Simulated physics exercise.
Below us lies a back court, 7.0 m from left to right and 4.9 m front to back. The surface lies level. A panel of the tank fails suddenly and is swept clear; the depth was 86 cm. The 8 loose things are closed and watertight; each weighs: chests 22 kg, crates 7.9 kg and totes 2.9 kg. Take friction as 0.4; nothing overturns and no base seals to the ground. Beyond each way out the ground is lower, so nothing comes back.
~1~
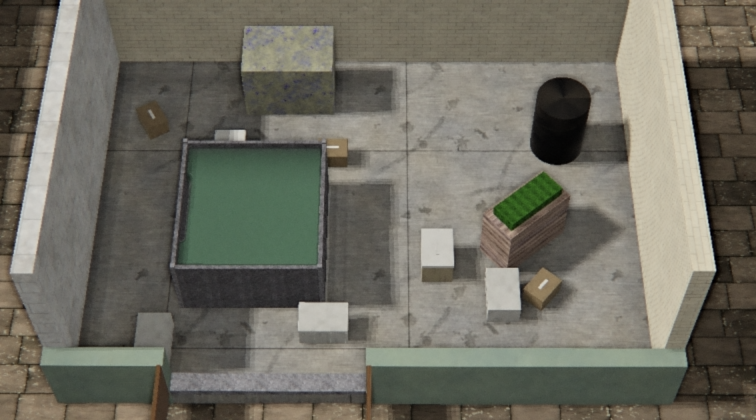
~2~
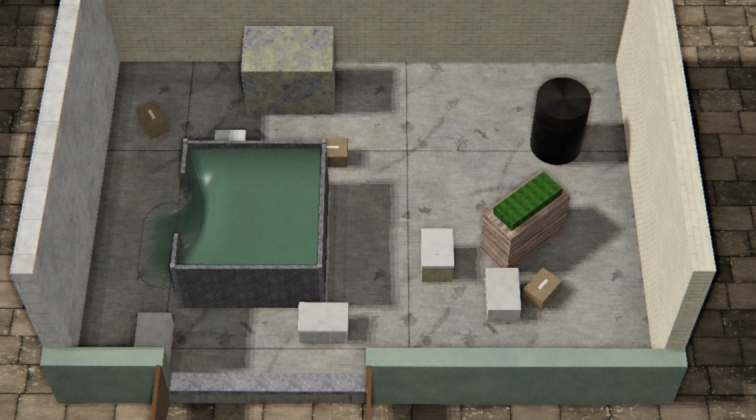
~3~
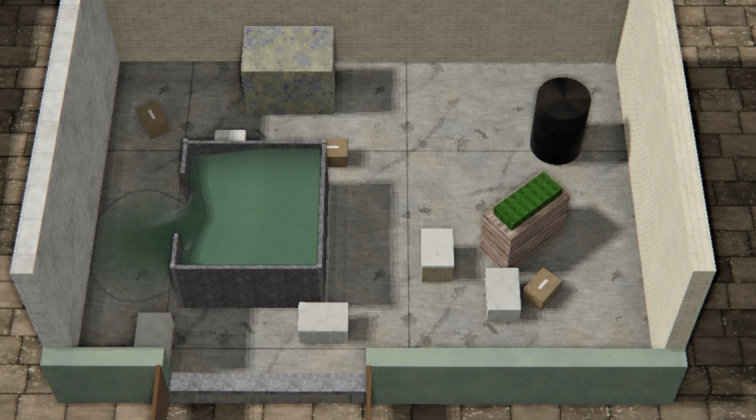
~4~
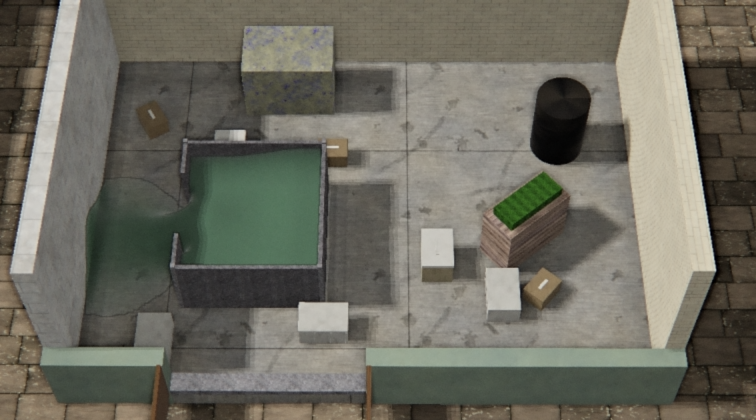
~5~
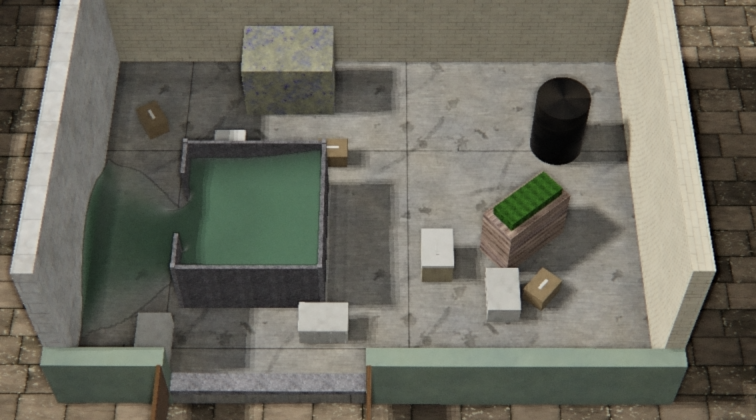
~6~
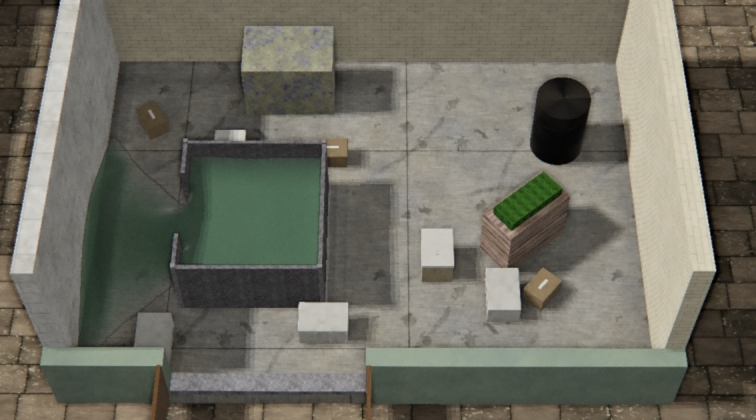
A dark-walled tank of green water stood in a walled yard until its left side gave way, and water poured out, reached the left wall and spread along it, while the scattered boxes stayed put.
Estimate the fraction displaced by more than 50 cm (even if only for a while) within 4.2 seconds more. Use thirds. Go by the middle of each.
That comes to two thirds or more.
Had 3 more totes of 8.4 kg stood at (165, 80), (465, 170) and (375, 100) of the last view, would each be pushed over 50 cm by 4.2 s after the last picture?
In turn: More, less, under.
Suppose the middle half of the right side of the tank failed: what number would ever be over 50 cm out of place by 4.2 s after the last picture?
In that case 3 of them.
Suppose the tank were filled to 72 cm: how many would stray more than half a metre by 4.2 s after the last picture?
In that case 6 of them.
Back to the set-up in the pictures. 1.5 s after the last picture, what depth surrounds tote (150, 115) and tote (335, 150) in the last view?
About 21 and 0 cm.
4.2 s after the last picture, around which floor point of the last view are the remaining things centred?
At about (468, 230).
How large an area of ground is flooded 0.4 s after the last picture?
Roughly 7.0 m2.
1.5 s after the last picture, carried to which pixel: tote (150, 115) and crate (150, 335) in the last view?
Around (230, 61) and (241, 303).
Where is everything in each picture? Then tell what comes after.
A chest at (229, 147) rests on the ground; a crate at (503, 288), on the bottom; 3.1 m2 under water; 0 of 8 have shifted, in the first picture.
A chest at (229, 147) rests on the ground; a crate at (503, 288) rests on the ground; 3.7 m2 under water; 0 of 8 have shifted, in the second picture.
A chest at (229, 147), on the bottom; a crate at (503, 288) rests on the ground; water covers 4.7 m2; 0 of 8 have shifted, in the third picture.
A chest at (229, 147), on the bottom; a crate at (503, 288) rests on the ground; 5.1 m2 under water; 0 of 8 have shifted, in the fourth picture.
A chest at (229, 147) rests on the ground; a crate at (503, 288) rests on the ground; 5.3 m2 under water; 0 of 8 have shifted, in the fifth picture.
A chest at (229, 147), on the bottom; a crate at (503, 288), on the bottom; water covers 5.6 m2; 0 of 8 have shifted, in the sixth picture.
Then, 0.4 s after the last picture 0 of 8 are over 50 cm from their spots; 0 afloat.
Then, 1.5 s after the last picture 2 of 8 are over 50 cm from their spots; 2 afloat.
Then, 2.8 s after the last picture 3 of 8 are over 50 cm from their spots; 4 afloat.
Then, 4.2 s after the last picture 7 of 8 are over 50 cm from their spots, and 7 have been at some point; 6 afloat.
